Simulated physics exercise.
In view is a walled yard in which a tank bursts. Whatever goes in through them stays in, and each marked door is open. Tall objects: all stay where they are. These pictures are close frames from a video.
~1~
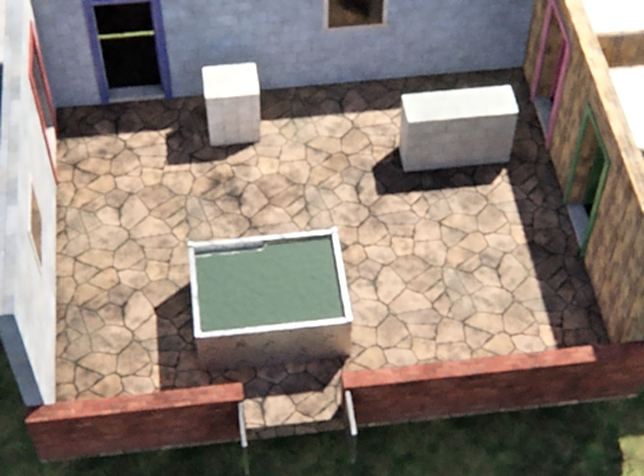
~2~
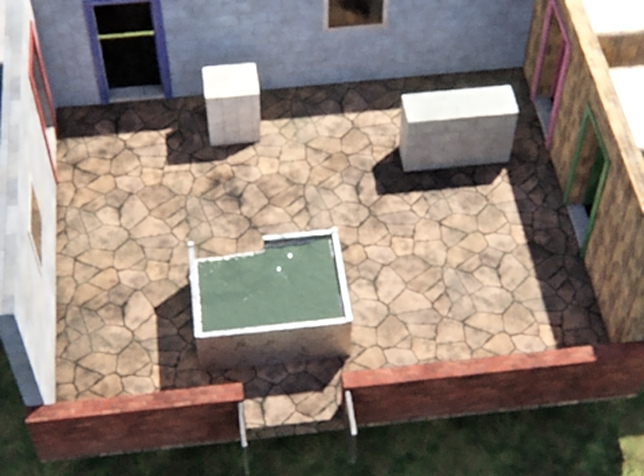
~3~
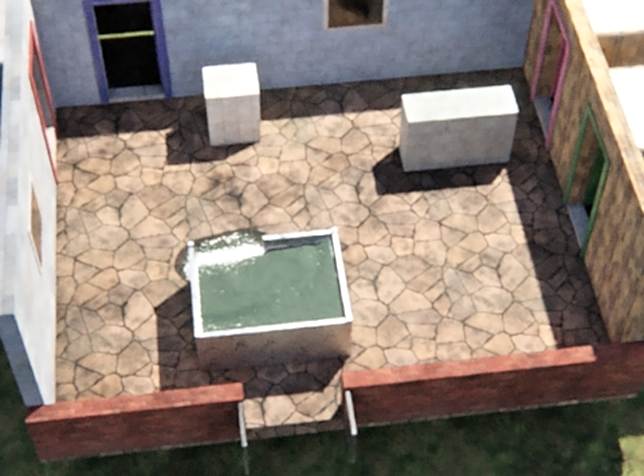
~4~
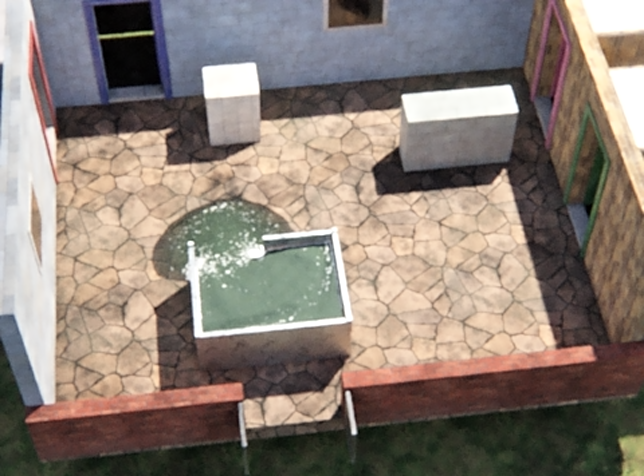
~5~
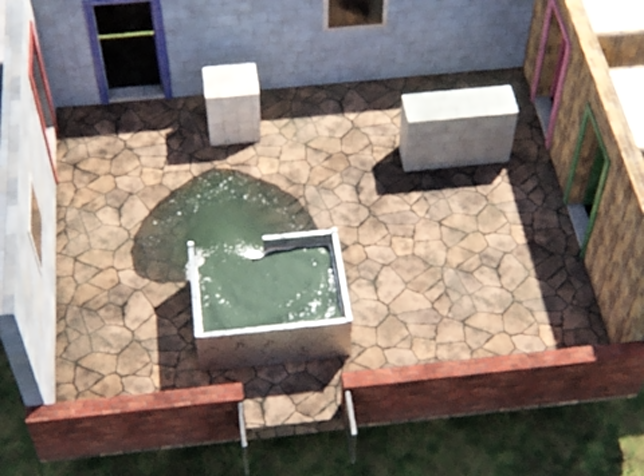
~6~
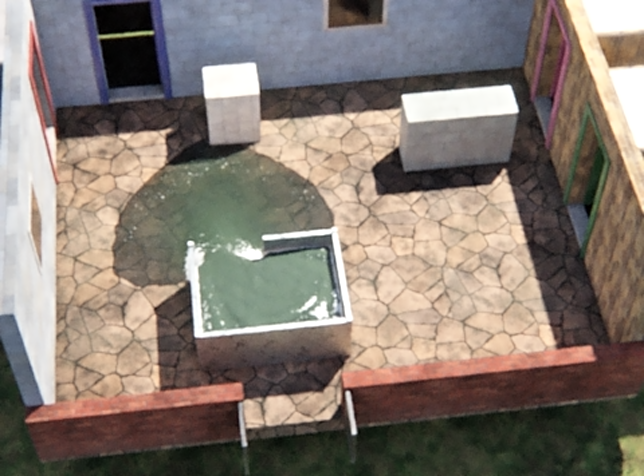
Green water pouring through a gap in the far side of a raised tank, spreading across a walled yard's stone paving.
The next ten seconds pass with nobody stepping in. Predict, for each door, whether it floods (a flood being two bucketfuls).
In the end green door: Within two buckets, red door: Within two buckets, blue door: Exceeds two buckets, pink door: Within two buckets.
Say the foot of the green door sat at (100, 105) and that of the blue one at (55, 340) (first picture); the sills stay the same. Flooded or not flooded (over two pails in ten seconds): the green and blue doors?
After that, the green door tops the limit and the blue door stays within the limit.
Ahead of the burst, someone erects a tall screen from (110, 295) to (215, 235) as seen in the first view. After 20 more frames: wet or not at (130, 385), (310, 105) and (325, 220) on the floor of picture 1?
Results in sequence: Swamped / swamped / swamped.
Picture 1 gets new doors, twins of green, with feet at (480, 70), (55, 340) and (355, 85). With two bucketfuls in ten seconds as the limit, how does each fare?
Note: Door one overshoots; door two undershoots; door three overshoots.
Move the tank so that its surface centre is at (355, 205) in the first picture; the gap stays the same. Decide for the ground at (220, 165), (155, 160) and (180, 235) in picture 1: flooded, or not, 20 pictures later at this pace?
Spot one is touched, spot two is touched, spot three is not touched.
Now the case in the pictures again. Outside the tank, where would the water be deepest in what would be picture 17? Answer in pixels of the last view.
Somewhere near (68, 123), I think.
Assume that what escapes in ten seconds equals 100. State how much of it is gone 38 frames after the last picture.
I'd put it near 100 in a hundred.
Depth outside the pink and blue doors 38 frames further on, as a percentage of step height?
I'd put the first at close to 80 per cent and the second at close to 110 per cent.
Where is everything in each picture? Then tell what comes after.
The first frame shows still water in the water tank at (268, 285).
In the second frame, water pours out on the water tank's far side and has run to (191, 279).
In the third frame, the front is at (257, 236), out from the gap on the water tank's far side.
In the fourth frame, the front is at (241, 203), out from the gap on the water tank's far side.
In the fifth frame, the front is at (207, 176), out from the gap on the water tank's far side.
In the sixth frame, the front is at (204, 144), out from the gap on the water tank's far side.
A moment on, water covers 30 % of the floor; the green door not reached, the red door not reached, the blue door under two buckets in, the pink door not reached.
Next, water covers 35 % of the floor; the green door not reached, the red door wet at the sill, nothing in, the blue door over two buckets in, the pink door not reached.
Then, water covers 45 % of the floor; the green door not reached, the red door wet at the sill, nothing in, the blue door far over two buckets in, the pink door wet at the sill, nothing in.
Later, water covers 60 % of the floor; the green door wet at the sill, nothing in, the red door wet at the sill, nothing in, the blue door far over two buckets in, the pink door wet at the sill, nothing in.
In the end, water covers 95 % of the floor; the green door wet at the sill, nothing in, the red door wet at the sill, nothing in, the blue door far over two buckets in, the pink door wet at the sill, nothing in.
